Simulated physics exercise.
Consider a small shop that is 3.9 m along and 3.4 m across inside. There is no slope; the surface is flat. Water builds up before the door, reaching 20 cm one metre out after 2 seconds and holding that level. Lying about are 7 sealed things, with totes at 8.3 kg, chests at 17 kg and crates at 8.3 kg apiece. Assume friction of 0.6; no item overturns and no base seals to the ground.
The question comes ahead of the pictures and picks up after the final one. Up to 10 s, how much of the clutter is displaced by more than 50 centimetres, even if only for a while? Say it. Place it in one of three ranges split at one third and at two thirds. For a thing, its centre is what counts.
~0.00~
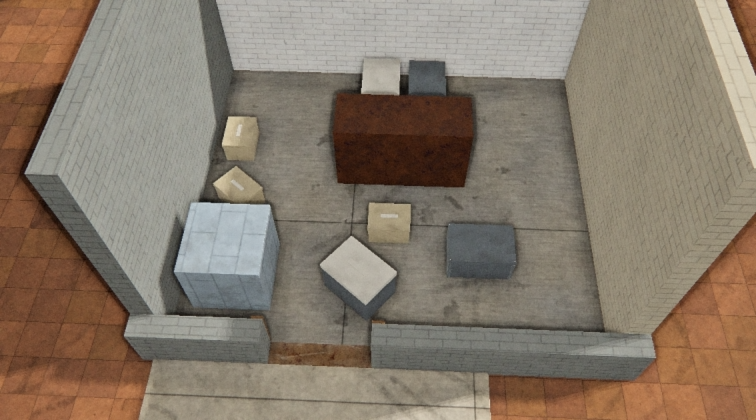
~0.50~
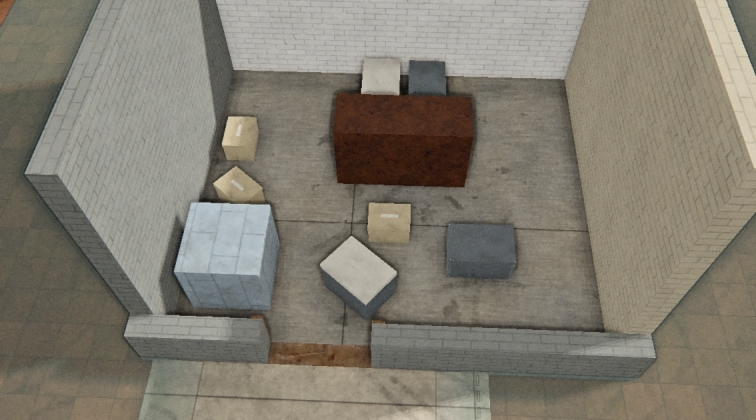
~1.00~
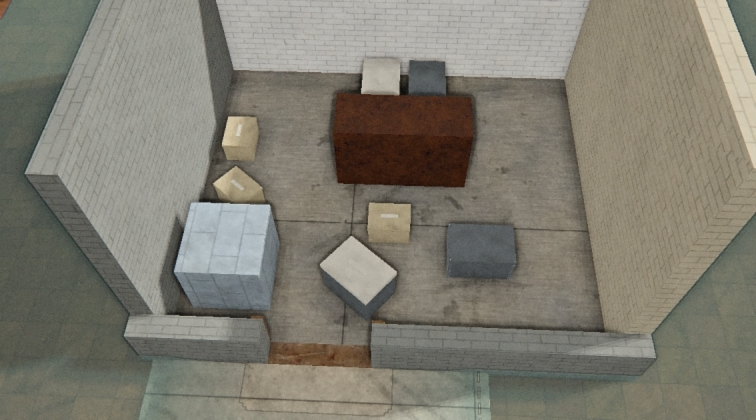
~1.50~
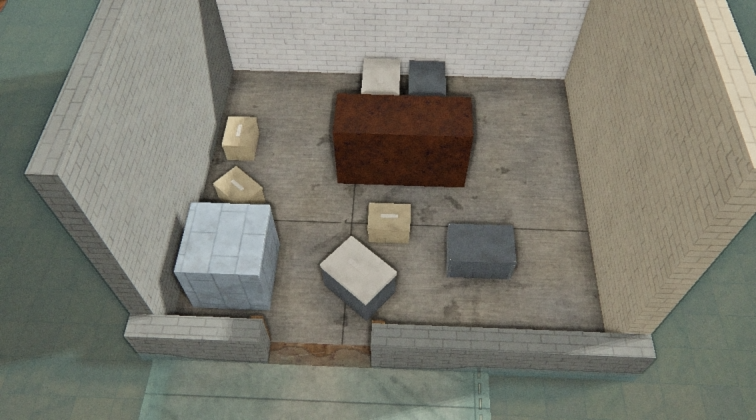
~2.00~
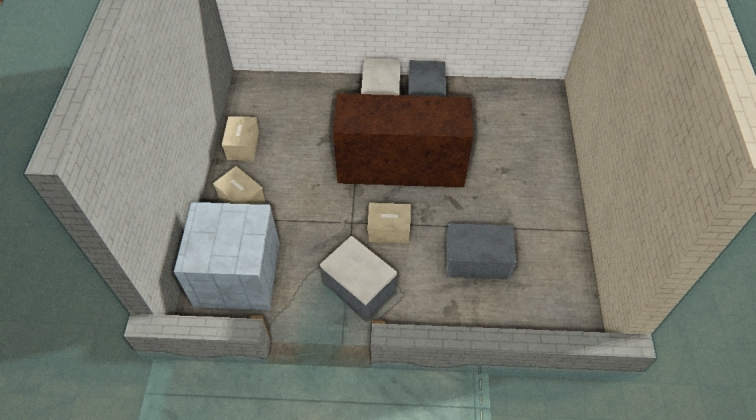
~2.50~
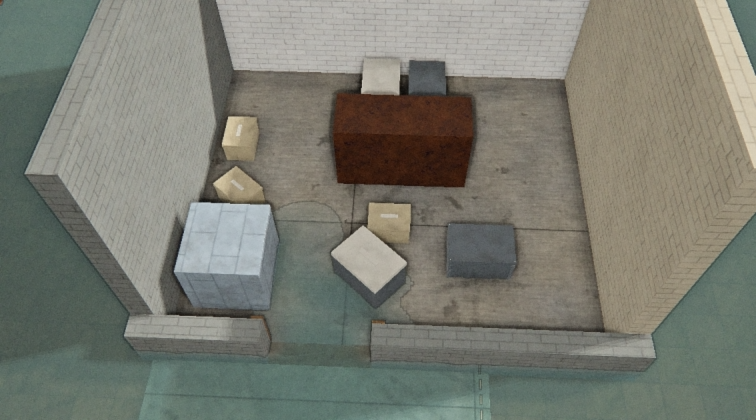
Top band: Two thirds or more.
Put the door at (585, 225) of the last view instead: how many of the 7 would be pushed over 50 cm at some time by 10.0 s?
In that case the number is 5.
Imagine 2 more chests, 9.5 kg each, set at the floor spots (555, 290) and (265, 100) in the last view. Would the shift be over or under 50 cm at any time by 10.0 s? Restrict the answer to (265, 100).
Result: Exceeded.
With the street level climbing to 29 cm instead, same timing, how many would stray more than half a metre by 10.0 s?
Count under that change: 7.
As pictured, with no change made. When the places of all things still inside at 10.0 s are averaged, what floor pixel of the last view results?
Roughly at (425, 194).
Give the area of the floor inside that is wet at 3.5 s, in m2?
I'd put it close to 4.5 m2.
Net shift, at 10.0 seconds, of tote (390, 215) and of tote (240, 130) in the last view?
200 cm and 100 cm respectively.
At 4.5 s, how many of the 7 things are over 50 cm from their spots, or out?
1.
After 3.5 s 1 of 7 are over 50 cm from their spots; 0 afloat.
After 4.5 s 1 of 7 are over 50 cm from their spots; 0 afloat.
After 7.0 s 2 of 7 are over 50 cm from their spots; 2 afloat.
After 10.0 s 5 of 7 are over 50 cm from their spots, and 5 have been at some point; 7 afloat.
